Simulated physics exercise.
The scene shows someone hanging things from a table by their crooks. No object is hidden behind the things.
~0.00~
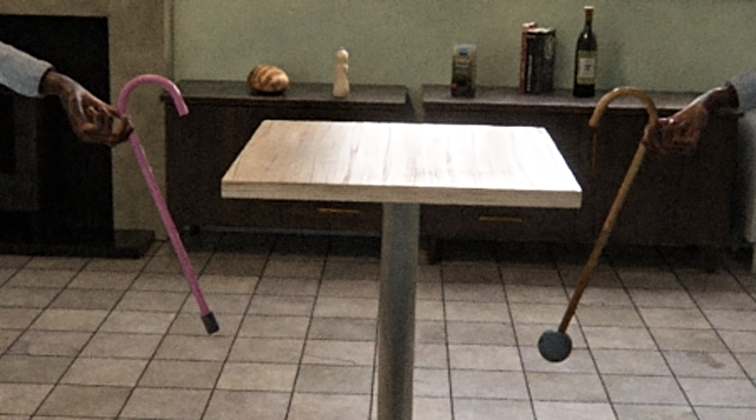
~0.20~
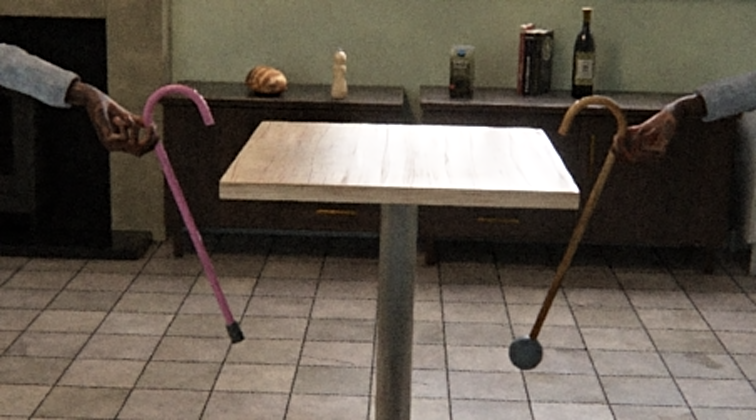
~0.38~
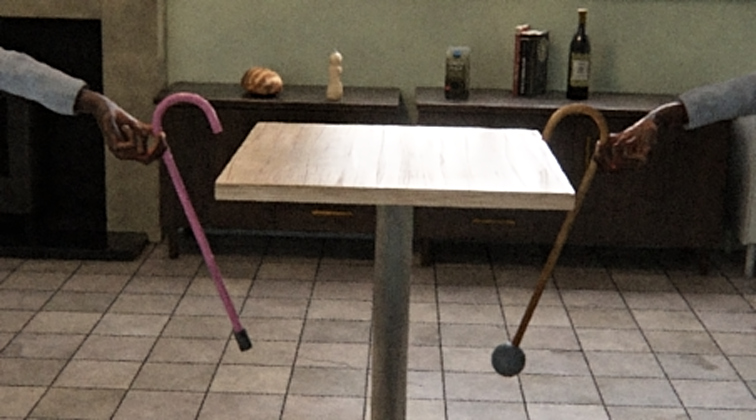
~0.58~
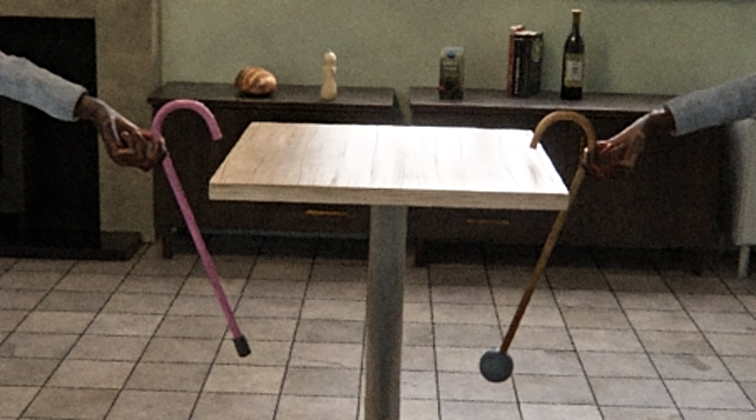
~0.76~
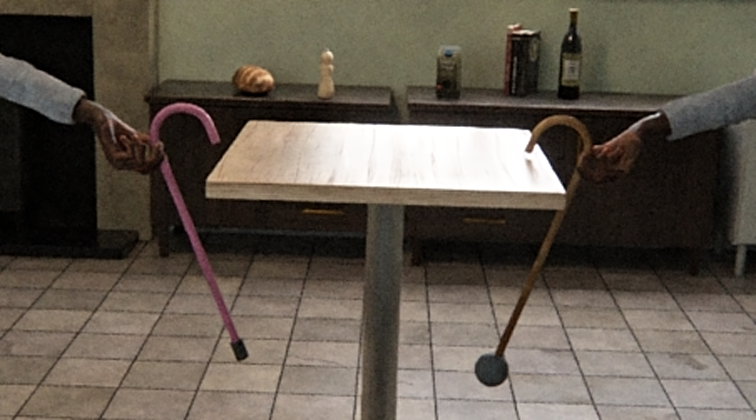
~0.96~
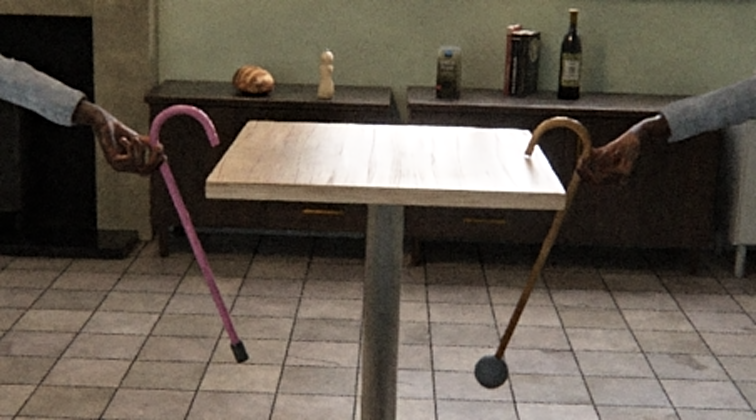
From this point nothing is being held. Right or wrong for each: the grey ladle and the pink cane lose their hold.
The grey ladle - wrong, the pink cane - right.
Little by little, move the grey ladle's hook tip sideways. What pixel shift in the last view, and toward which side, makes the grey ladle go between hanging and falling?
Go right by close to 20 pixels and it flips.
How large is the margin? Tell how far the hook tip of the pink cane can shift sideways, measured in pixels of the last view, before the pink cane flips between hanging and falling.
12 pixels right, about.
After 1.30 s, grey ladle at rest near (522, 255); pink cane at the bottom near (209, 386).
After 1.48 s, grey ladle at rest near (523, 255); pink cane on its way down near (152, 414).
In the end (2.1 s), the grey ladle stays hooked on the edge, near (522, 255); the pink cane falls to the floor.
